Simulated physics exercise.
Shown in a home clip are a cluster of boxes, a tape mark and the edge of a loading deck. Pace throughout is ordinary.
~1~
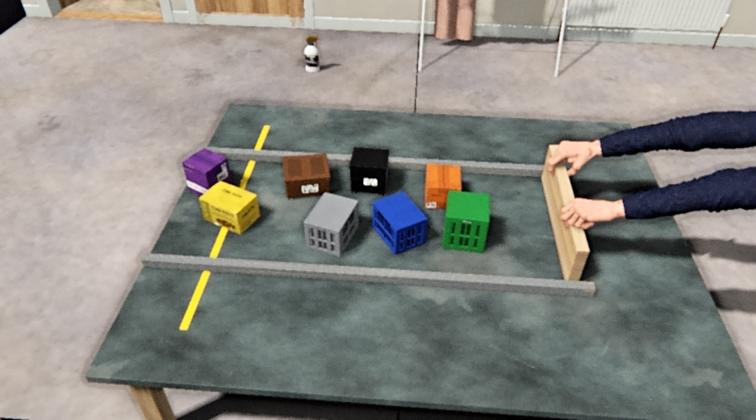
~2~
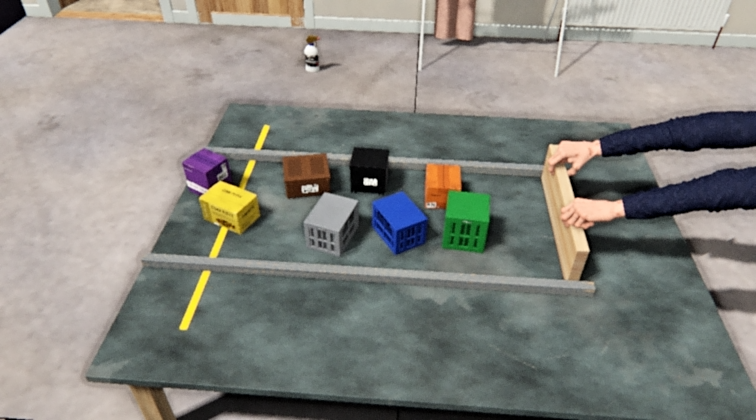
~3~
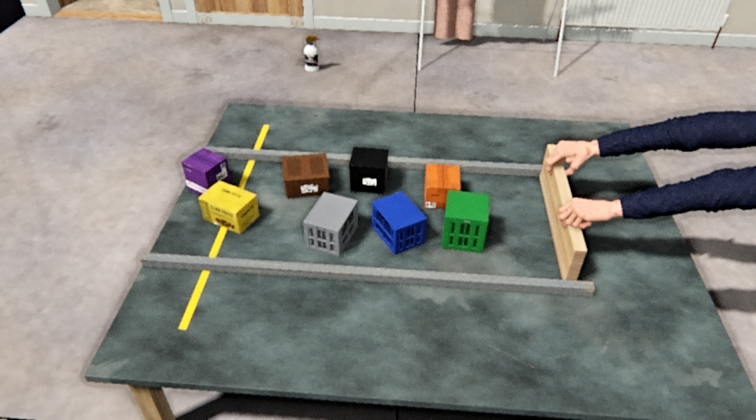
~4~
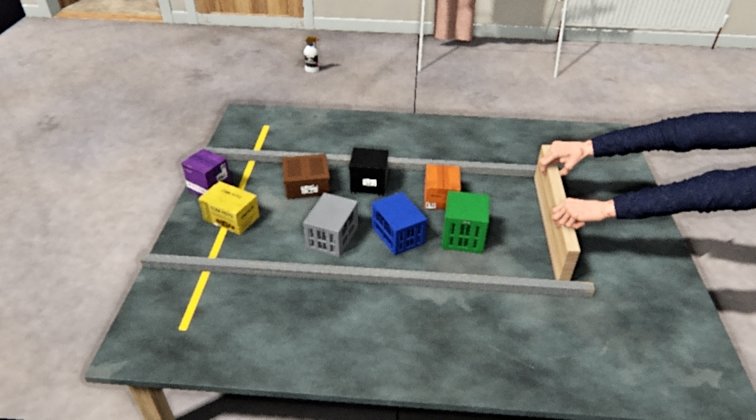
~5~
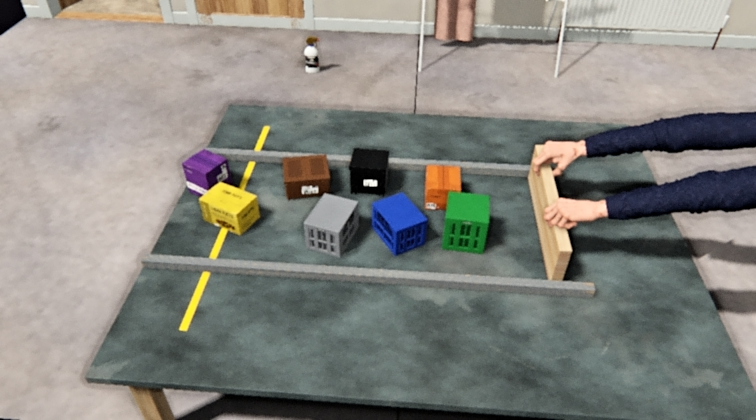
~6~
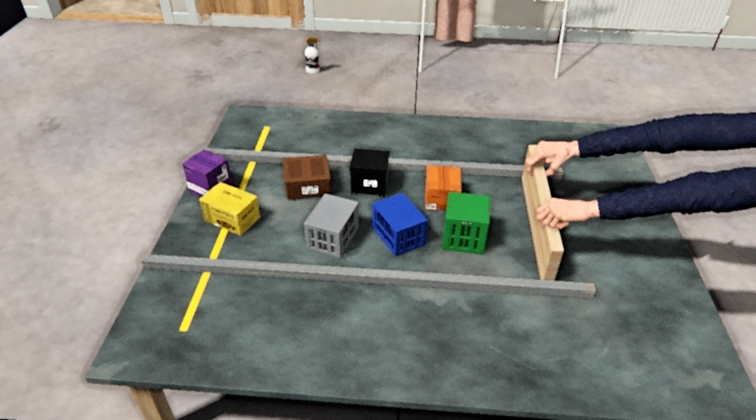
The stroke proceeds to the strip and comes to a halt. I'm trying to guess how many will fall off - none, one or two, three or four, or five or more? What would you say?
More than two but fewer than five drop off.
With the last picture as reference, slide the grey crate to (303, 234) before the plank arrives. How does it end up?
In this case the grey crate does not drop.
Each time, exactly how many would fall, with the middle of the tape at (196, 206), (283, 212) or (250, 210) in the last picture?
Per try: 6; 2; 4.
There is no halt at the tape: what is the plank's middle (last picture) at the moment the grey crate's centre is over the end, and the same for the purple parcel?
(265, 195) and (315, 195), roughly.
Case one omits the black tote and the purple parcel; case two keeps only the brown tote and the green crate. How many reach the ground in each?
Try one: 2; try two: 2.
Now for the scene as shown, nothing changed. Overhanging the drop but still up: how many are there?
Counting them gives 2.
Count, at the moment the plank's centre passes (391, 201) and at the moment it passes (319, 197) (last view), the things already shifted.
At first I count 6, and then 8.
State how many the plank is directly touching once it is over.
The answer is 2.
Soon after, none off yet; purple parcel at rest near (208, 176); yellow box at rest near (230, 209); brown tote at rest near (307, 177).
After that, none off yet; purple parcel at rest near (208, 176); yellow box moving near (228, 208); brown tote displaced about its own width near (278, 176).
And then, none off yet; purple parcel tilting well over near (159, 191); yellow box tilting a little near (155, 205); brown tote displaced well along near (210, 171).
In the end, the number that fall off is three or four; gone, grey crate, brown tote, yellow box and purple parcel.
